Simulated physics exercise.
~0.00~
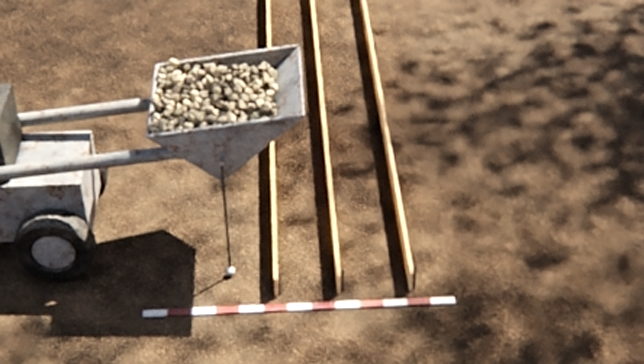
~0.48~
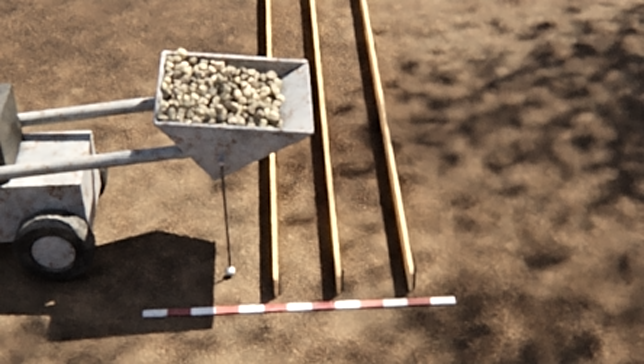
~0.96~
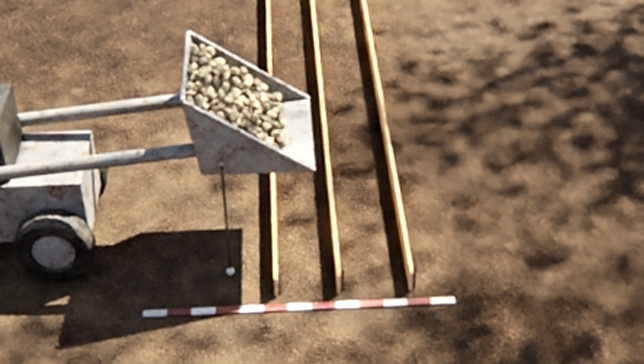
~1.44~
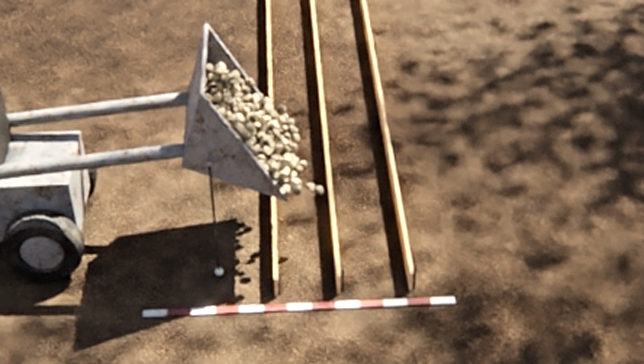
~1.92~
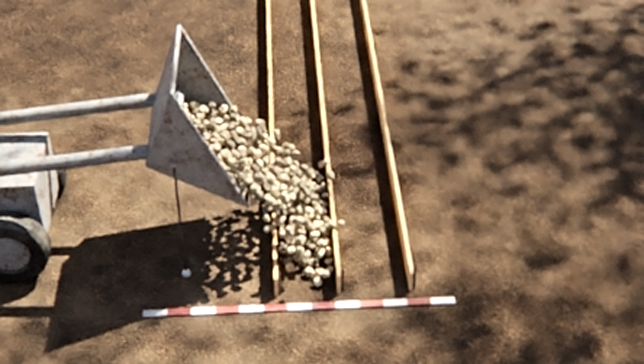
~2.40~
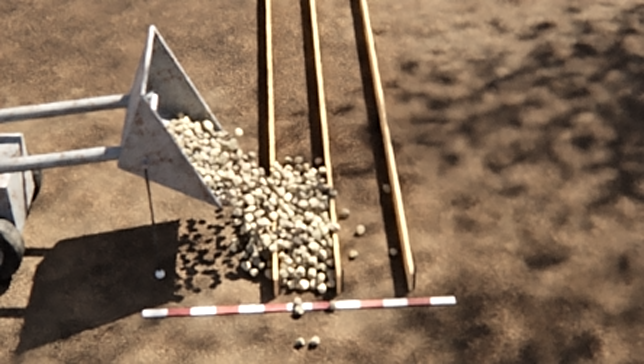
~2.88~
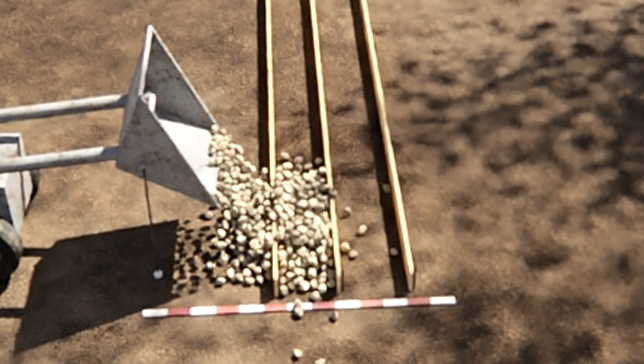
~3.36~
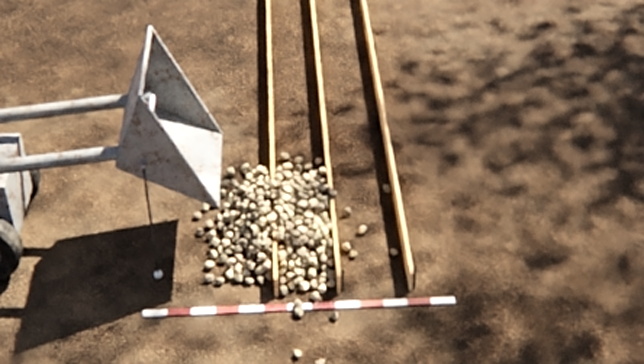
A grey loader bucket tipping pale stones over wooden boards while backing left, leaving them heaped beside and between the nearer boards.
